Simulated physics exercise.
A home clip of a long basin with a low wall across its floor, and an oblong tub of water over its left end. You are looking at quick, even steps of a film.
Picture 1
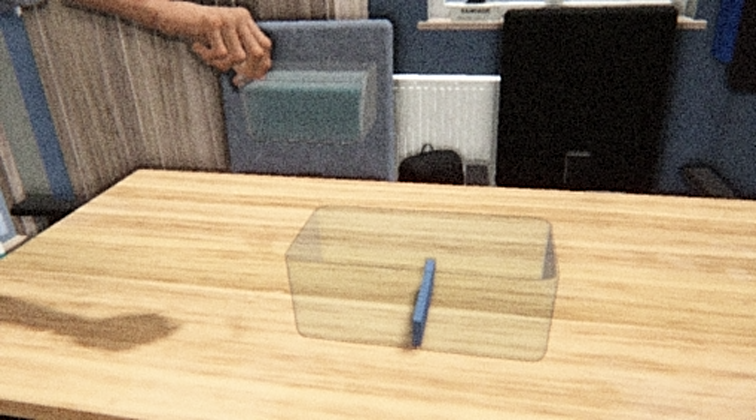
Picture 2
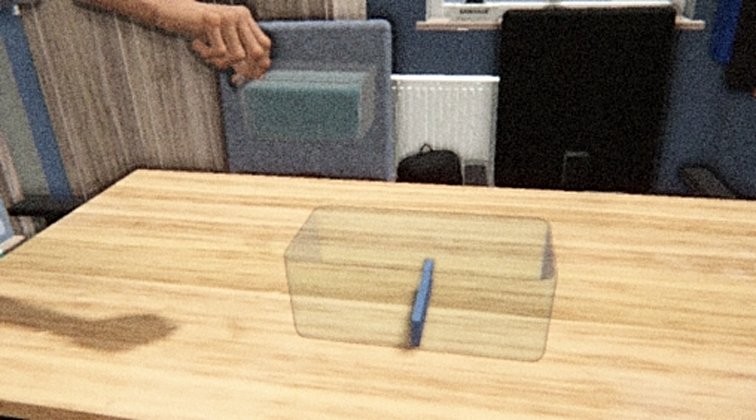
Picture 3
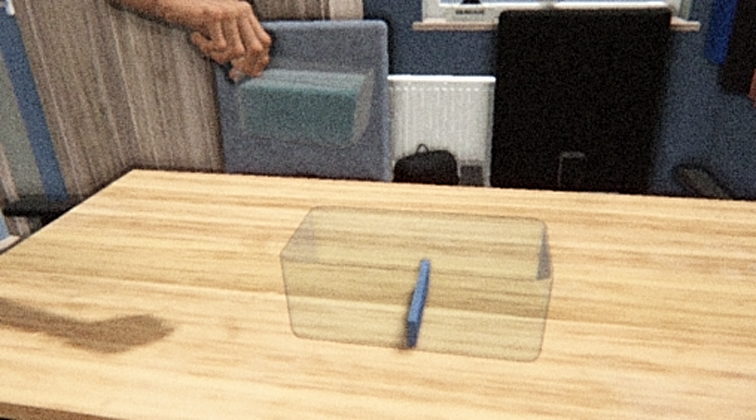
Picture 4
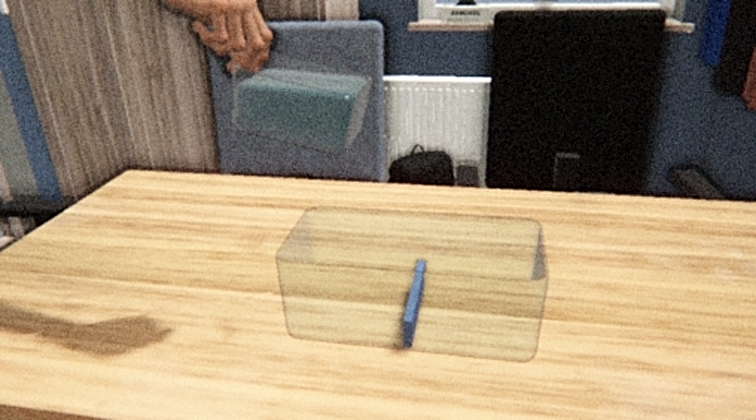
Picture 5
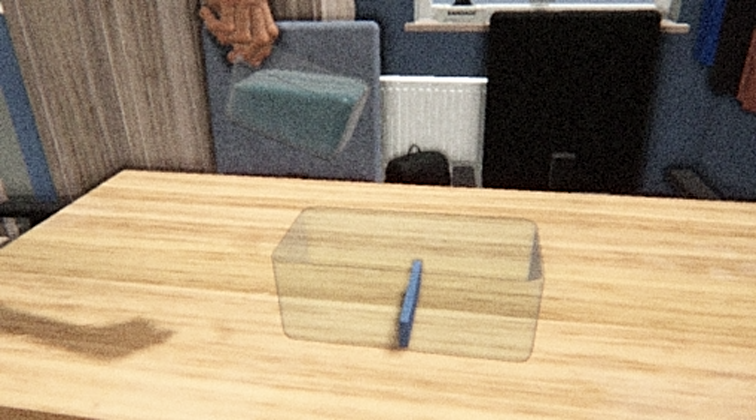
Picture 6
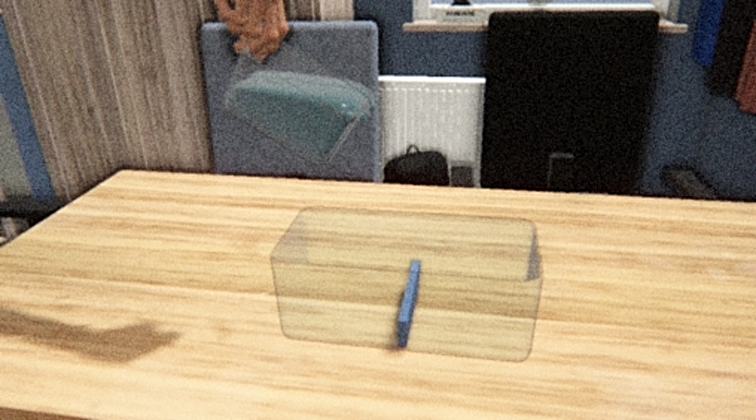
To begin with, a hand at the upper left holds a translucent tub of bluish-green water almost level above a clear, long basin with a low blue wall on a wooden table. The hand then rises slightly and turns the tub, its right end dipping steadily lower, while the basin stays put.
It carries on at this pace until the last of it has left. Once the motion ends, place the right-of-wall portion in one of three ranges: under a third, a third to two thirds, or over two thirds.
I expect the share right of the wall to be at least a third but at most two thirds.
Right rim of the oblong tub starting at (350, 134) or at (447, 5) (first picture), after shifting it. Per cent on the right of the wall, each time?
Roughly 15 percent on the first try and 70 percent on the second.
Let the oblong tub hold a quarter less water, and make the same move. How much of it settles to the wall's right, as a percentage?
50 %.
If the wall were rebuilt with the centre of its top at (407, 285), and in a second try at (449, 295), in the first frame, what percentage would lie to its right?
About 70 % for the first and about 30 % for the second.
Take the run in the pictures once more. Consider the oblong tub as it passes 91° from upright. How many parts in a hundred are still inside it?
25 in a hundred.
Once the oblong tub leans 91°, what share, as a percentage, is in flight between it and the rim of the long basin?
About 50 per cent.
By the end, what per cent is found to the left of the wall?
35 % or thereabouts.
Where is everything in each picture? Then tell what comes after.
Tilt 0°; pouring edge (369, 73); surface from (257, 79) to (369, 81); the long basin's rim runs from (302, 231) to (554, 248); the wall's top is at (424, 288), in the first frame.
Tilt 1°; pouring edge (368, 75); surface from (256, 78) to (367, 81), in the second frame.
Tilt 6°; pouring edge (366, 80); surface from (253, 77) to (366, 83), in the third frame.
Tilt 12°; pouring edge (364, 88); surface from (250, 78) to (363, 85), in the fourth frame.
Tilt 21°; pouring edge (362, 98); surface from (247, 80) to (361, 91); 2 per cent is over the edge, in the fifth frame.
Tilt 31°; pouring edge (361, 110); surface from (245, 78) to (362, 103); 7 per cent is over the edge, in the sixth frame.
A moment on, the oblong tub is tipped on its side and 23 per cent is still to pour, 2 is left of the wall and 24 right of it.
Next, the oblong tub is tipped right over and 5 per cent is still to pour, 25 is left of the wall and 61 right of it.
Then the oblong tub is tipped right over and 0 per cent is still to pour, 35 is left of the wall and 59 right of it.
Later the oblong tub is tipped right over and 0 per cent is still to pour, 36 is left of the wall and 59 right of it.
Finally, 36 per cent lies left of the wall, 59 right of it and 4 outside.
